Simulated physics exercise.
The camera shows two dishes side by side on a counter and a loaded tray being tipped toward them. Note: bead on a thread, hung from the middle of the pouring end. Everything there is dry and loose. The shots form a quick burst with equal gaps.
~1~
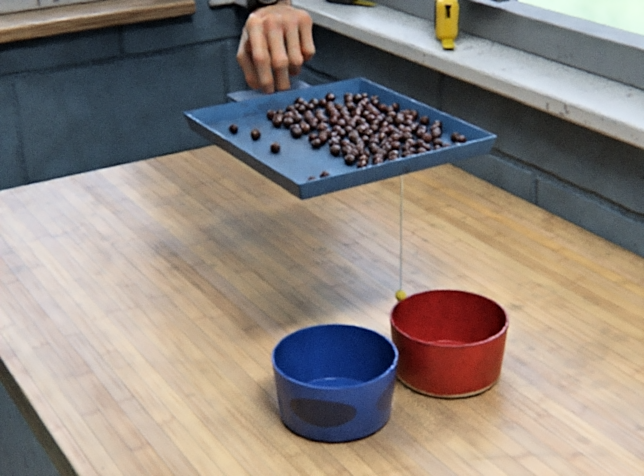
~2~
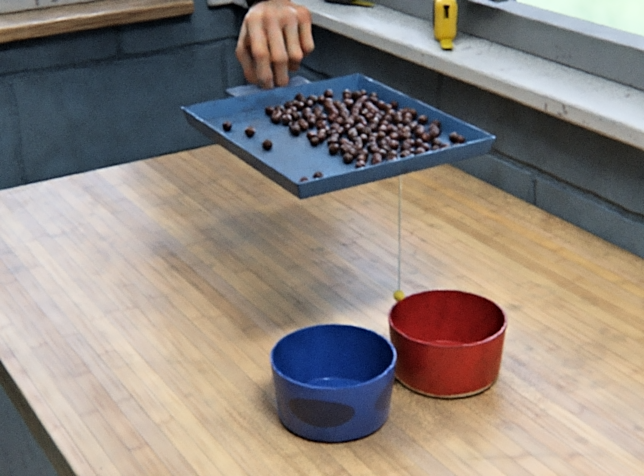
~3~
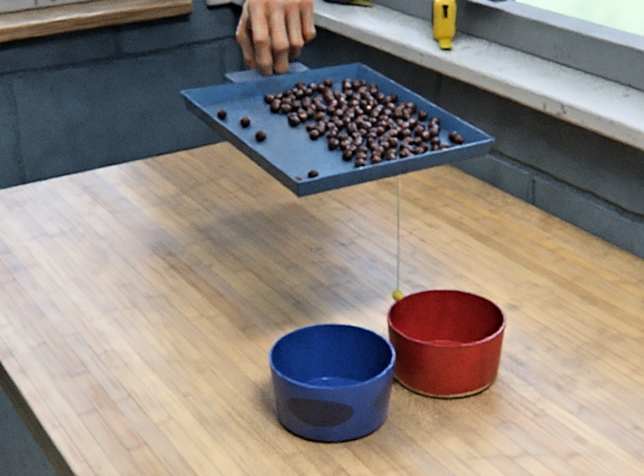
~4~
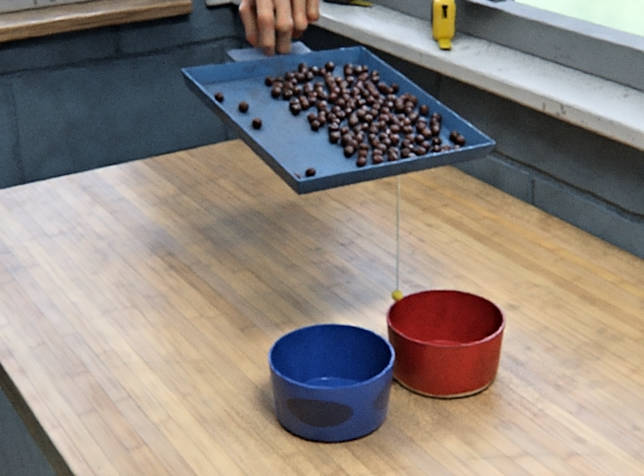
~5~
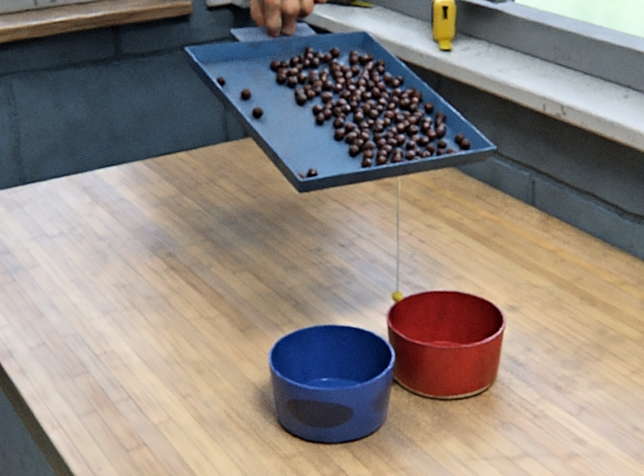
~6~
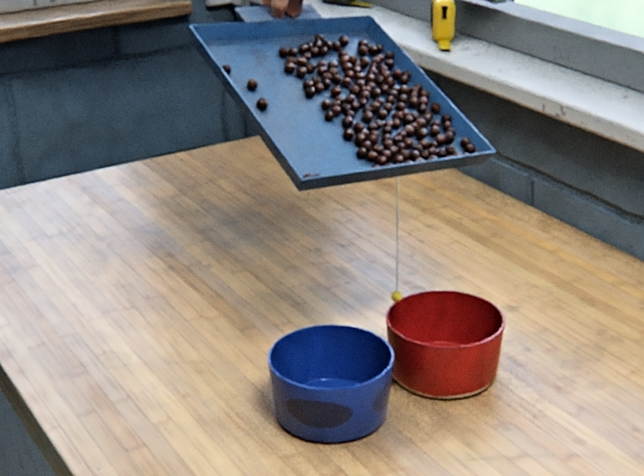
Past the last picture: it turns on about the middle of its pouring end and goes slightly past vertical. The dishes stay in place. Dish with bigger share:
Right.
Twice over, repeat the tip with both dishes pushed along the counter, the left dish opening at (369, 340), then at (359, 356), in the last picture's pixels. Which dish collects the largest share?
Try 1 - the dish at right, try 2 - the dish at right.
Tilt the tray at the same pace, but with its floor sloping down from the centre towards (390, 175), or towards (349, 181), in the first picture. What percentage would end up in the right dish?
It comes to about 40 per cent the first time and about 0 per cent the second.
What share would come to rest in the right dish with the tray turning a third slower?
Close to 50 per cent.
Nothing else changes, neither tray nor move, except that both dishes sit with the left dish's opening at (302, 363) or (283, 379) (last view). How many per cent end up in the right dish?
Some 30 percent in the first case, 20 percent in the second.
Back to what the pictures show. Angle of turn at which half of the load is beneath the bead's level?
Roughly 90 degrees of turn.
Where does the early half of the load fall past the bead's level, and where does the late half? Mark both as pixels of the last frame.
I'd say close to (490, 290) at first and close to (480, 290) later on.
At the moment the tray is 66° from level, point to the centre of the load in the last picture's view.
Its middle sits at about pixel (449, 161).
Just after the last frame, tray tipped steeply; the larger part on the tray; just a few in the left dish; just a few in the right dish; just a few outside both; roughly a quarter in the air.
A moment on, tray tipped past a quarter turn; just a few on the tray; just a few in the left dish; roughly a third in the right dish; roughly a third outside both; roughly a quarter in the air.
Further on, tray tipped past a quarter turn; just a few in the left dish; roughly half in the right dish; roughly half outside both.
When it is over, tray tipped past a quarter turn; just a few in the left dish; roughly half in the right dish; roughly half outside both.
